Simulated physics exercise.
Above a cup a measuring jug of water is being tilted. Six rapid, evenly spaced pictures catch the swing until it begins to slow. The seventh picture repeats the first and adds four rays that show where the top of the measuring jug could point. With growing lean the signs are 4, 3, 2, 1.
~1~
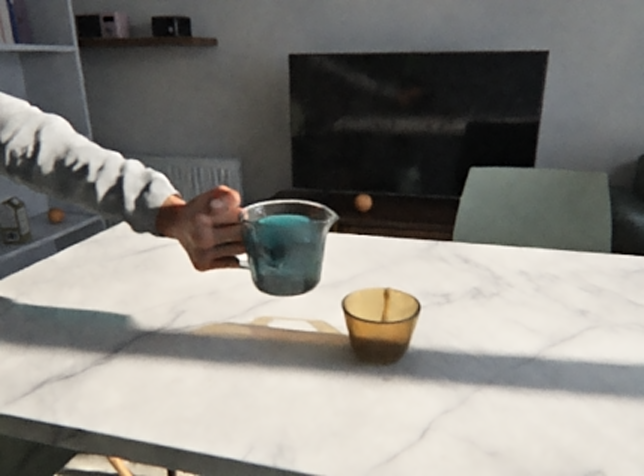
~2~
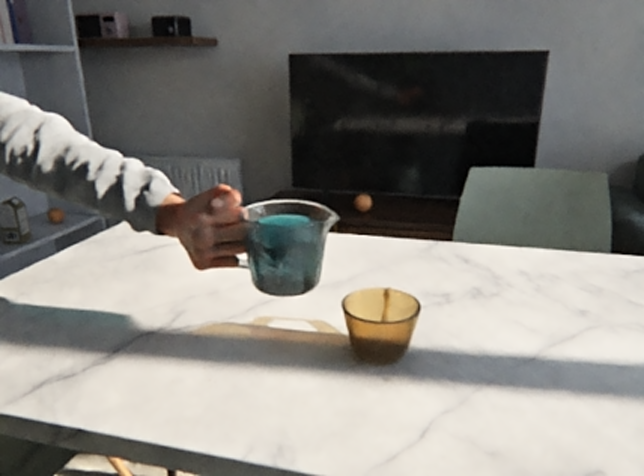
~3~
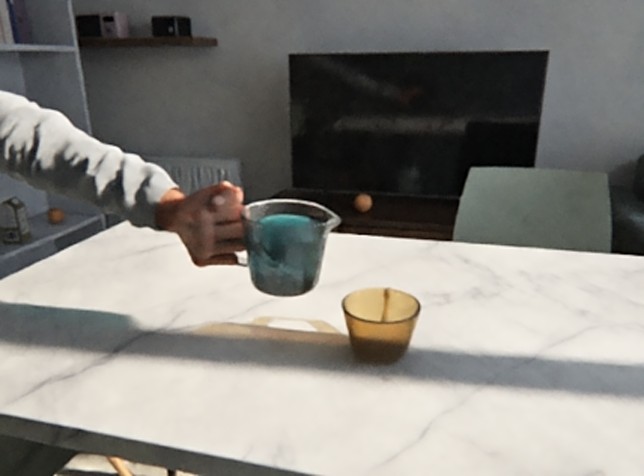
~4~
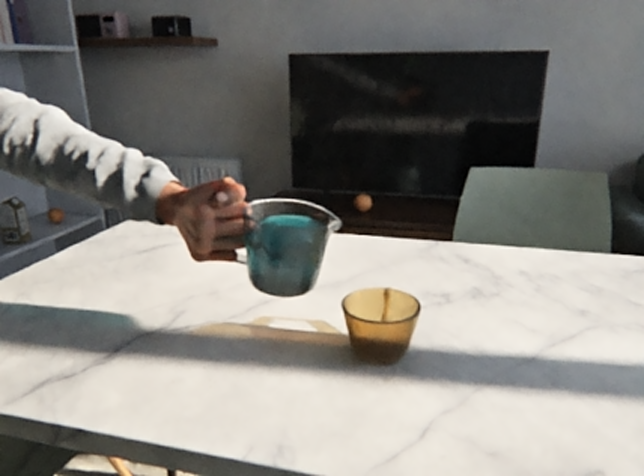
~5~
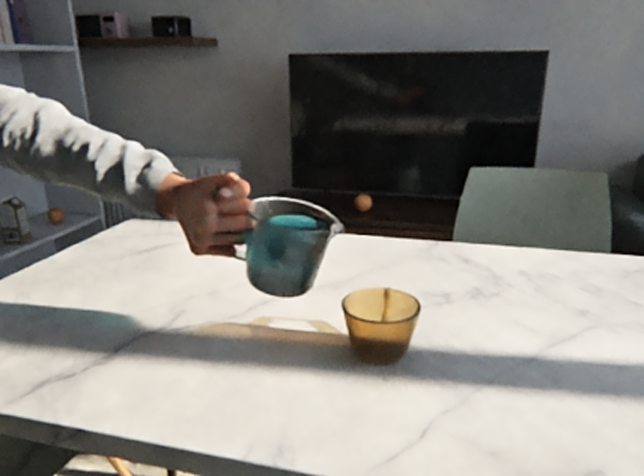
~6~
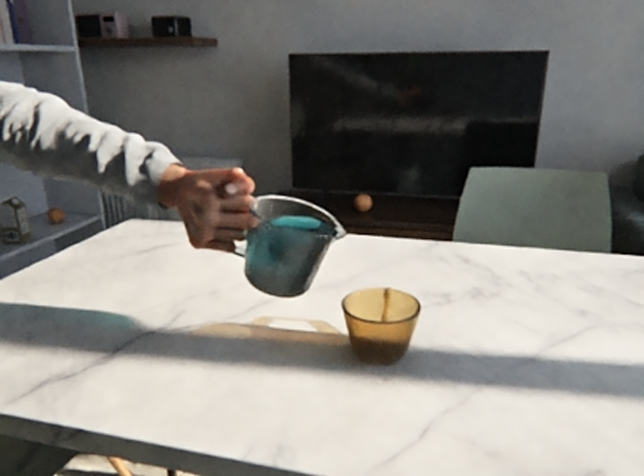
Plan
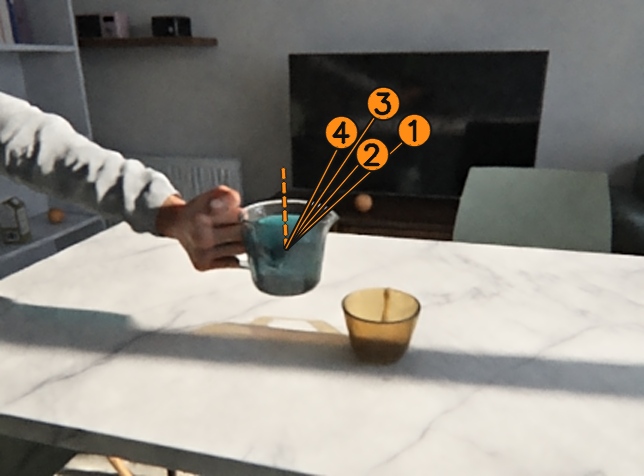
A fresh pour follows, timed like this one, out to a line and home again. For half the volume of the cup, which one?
Tilt 1.
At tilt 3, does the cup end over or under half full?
Under half.
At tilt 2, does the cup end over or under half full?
Under half.
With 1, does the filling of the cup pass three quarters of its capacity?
No, it does not.
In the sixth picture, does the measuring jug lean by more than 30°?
No, it does not.
In orange, 1 at (402, 142); 2 at (357, 165); 3 at (374, 117); 4 at (336, 150).
With 1, the cup ends with about 51 % of what it can hold.
With 2, the cup ends with about 35 % of what it can hold.
With 3, the cup ends with about 24 % of what it can hold.
With 4, the cup ends with about 12 % of what it can hold.
